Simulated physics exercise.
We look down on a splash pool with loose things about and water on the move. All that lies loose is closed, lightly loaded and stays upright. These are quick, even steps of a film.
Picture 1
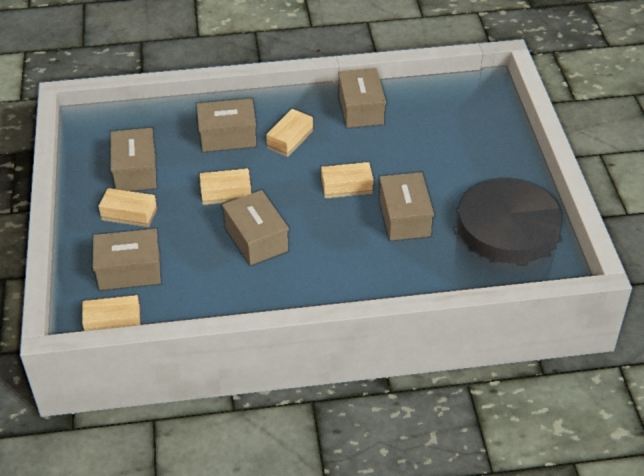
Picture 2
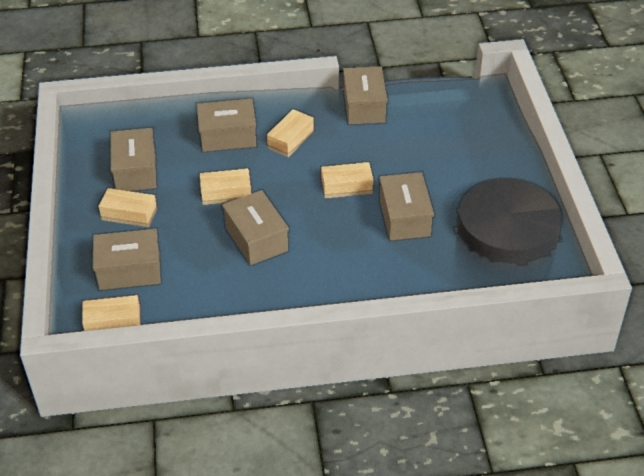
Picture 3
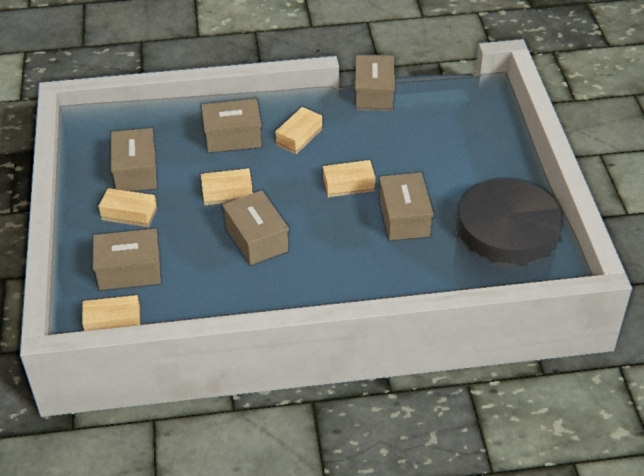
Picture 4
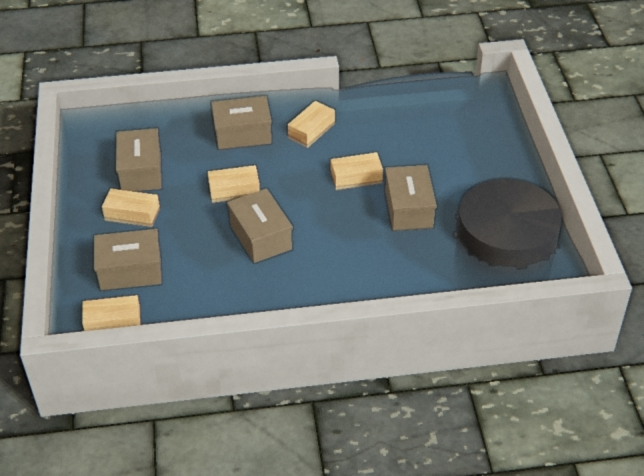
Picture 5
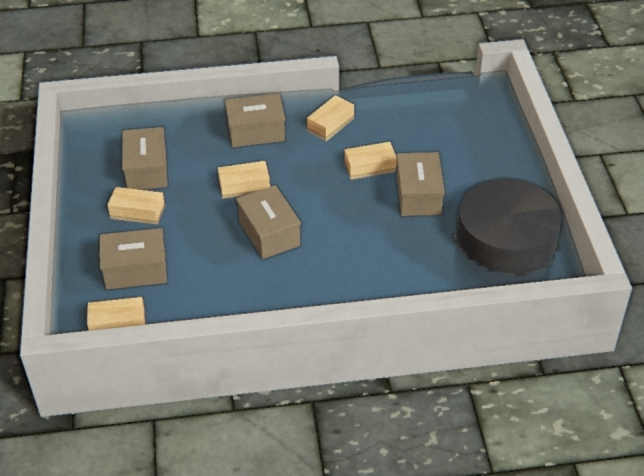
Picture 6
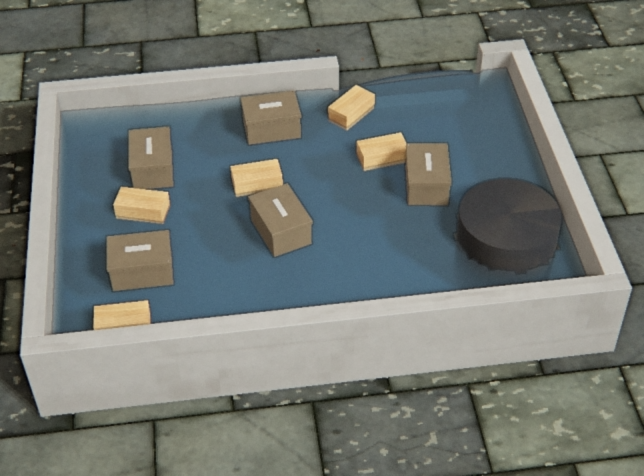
Brown boxes and pale wooden blocks drifting toward a gap opened in a pool's far wall, one box passing out through it.
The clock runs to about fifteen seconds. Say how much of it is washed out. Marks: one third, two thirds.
That comes to between one and two thirds.
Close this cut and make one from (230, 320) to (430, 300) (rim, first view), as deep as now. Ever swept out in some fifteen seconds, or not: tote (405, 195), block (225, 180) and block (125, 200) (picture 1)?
One after the other: Carried outside, yes, gone.
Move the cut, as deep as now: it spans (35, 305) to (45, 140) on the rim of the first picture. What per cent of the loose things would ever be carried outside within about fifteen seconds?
Close to 70 %.
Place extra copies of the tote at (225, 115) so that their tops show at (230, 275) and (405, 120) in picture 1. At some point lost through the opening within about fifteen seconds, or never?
As listed: Stays, out.
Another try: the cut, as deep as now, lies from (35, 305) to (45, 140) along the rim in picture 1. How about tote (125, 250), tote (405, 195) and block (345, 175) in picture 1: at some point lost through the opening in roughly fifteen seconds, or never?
In that order: Gone, left behind, inside.
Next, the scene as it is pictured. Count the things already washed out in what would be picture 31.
I count 6.
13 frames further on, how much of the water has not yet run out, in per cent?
Close to 64 %.
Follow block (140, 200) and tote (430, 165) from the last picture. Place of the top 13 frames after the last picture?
At about (170, 191) and (472, 93).
A moment on, 2 of 11 are out; 9 afloat.
Next, 4 of 11 are out; 7 afloat.
Later, 6 of 11 are out; 5 afloat.
In the end, 6 of 11 are out; 5 afloat.
